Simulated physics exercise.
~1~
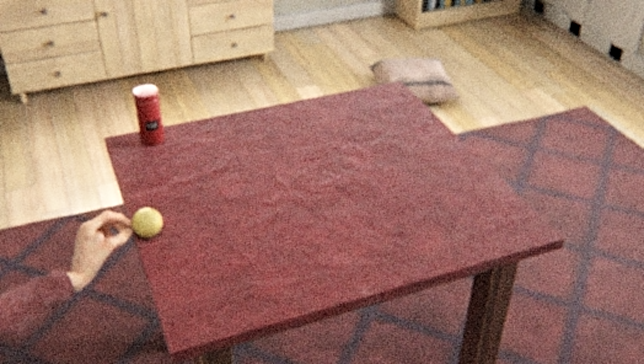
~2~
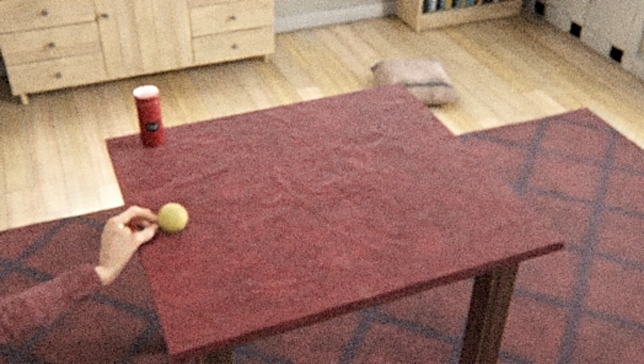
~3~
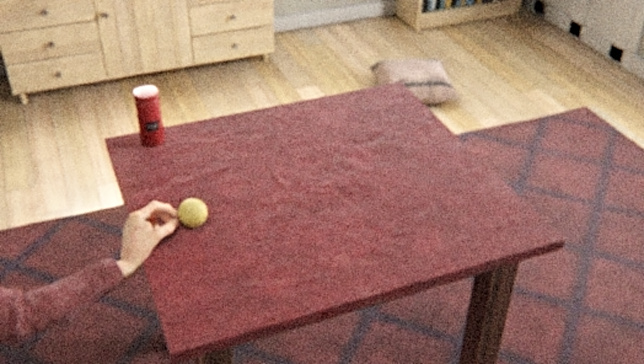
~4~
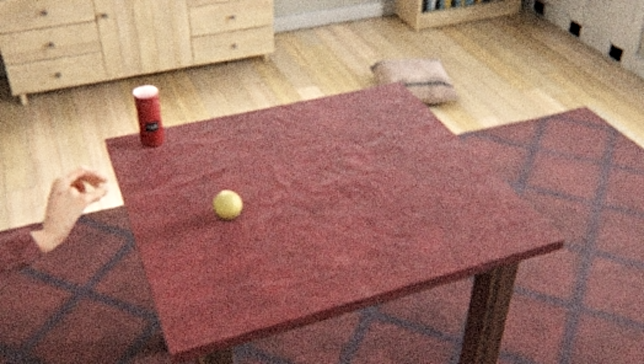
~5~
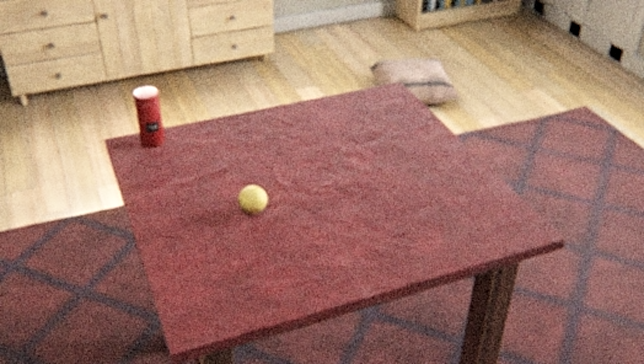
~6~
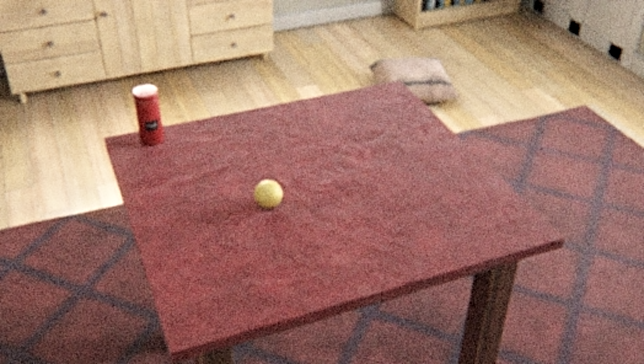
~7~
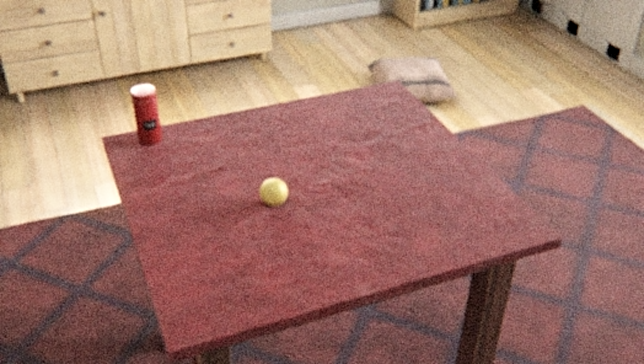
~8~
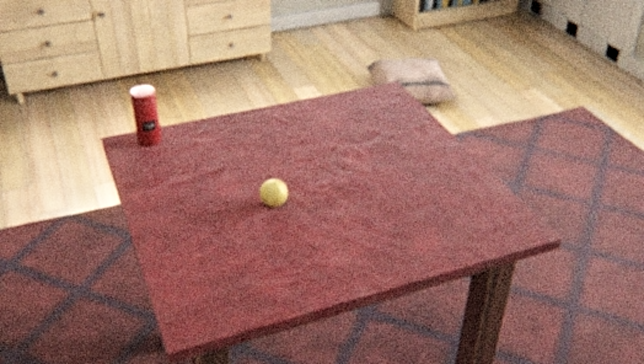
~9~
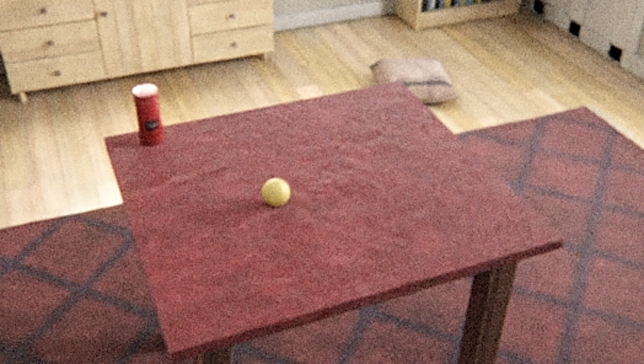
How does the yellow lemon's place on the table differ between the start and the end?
At the start the yellow lemon is by the left edge of the table, next to the hand. At the end it rests farther right and slightly farther back, well in from that edge.
In this clip, a hand pushes a yellow lemon rightward from the left edge of a dark red table, then lets go and draws back out of view. The lemon keeps moving right, slows and comes to rest on the table, while a red jar stays in place.
